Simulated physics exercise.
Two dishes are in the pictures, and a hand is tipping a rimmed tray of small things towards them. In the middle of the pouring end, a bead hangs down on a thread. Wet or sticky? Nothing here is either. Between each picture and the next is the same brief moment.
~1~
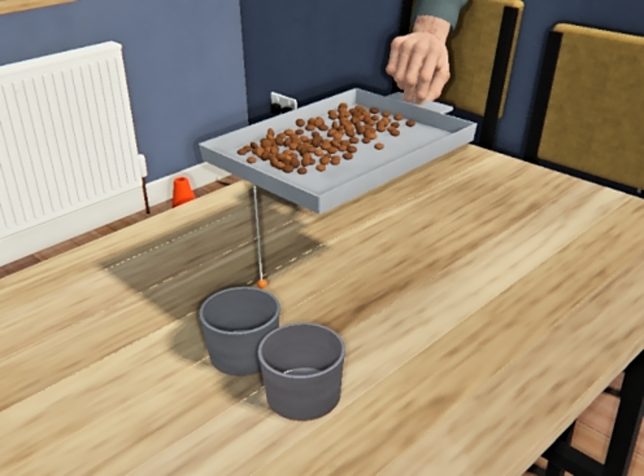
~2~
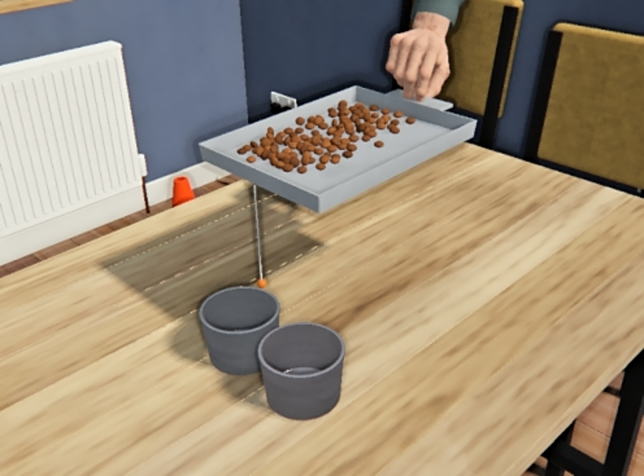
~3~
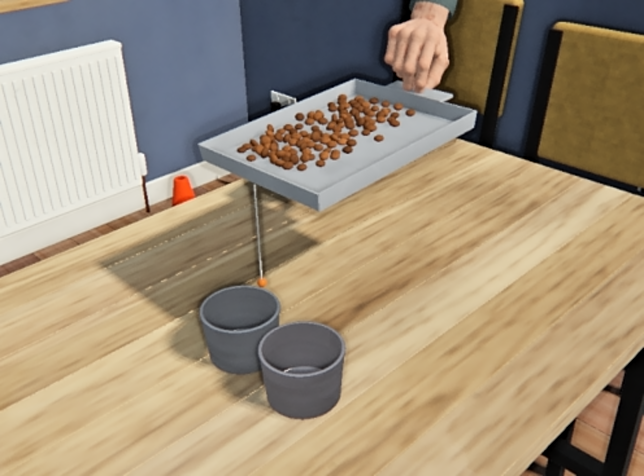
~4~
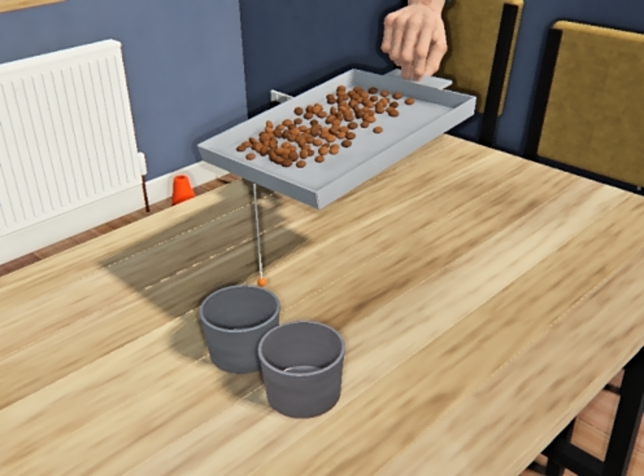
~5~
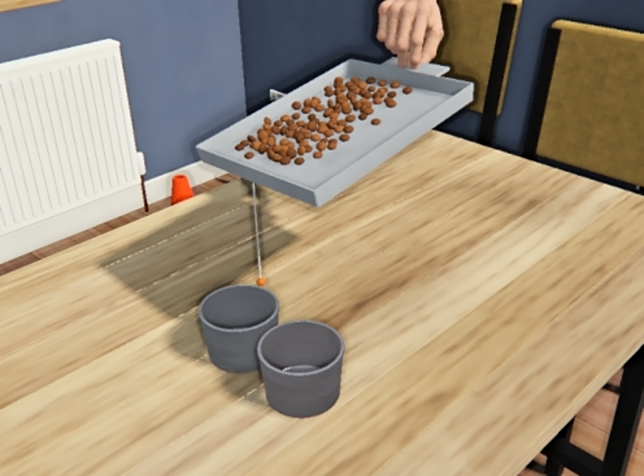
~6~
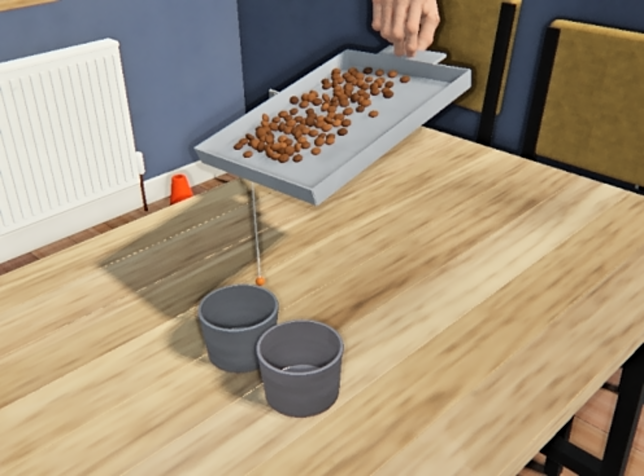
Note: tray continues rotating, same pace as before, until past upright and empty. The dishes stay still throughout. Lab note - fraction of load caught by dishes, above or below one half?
Below one half.
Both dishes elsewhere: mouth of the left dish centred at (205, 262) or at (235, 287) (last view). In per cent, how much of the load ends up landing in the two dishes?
It works out to 50 percent and then 30 percent.
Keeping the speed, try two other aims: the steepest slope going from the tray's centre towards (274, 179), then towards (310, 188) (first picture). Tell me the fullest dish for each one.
Place one gives the leftmost dish, place two gives the rightmost dish.
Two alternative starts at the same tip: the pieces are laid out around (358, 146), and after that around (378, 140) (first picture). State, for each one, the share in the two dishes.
20 per cent for the first try, 30 per cent for the second.
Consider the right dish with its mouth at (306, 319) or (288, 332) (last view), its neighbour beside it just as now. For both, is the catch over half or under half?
At place one not up to half; at place two not up to half.
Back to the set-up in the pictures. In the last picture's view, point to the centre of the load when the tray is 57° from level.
Near the pixel (236, 139).
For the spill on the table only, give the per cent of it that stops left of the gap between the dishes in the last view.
Close to 100 per cent.
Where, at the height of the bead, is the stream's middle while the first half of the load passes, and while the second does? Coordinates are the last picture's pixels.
I'd place the first part at (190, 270) and the rest at (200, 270).
Just after the last frame, tray tipped steeply; every one on the tray.
A moment on, tray tipped right over; roughly half on the tray; just a few in the left dish; roughly half outside both; about a tenth in the air.
Further on, tray tipped past a quarter turn; about a tenth in the left dish; the larger part outside both.
When it is over, tray tipped past a quarter turn; not one in the right dish; about a tenth in the left dish; the larger part outside both.
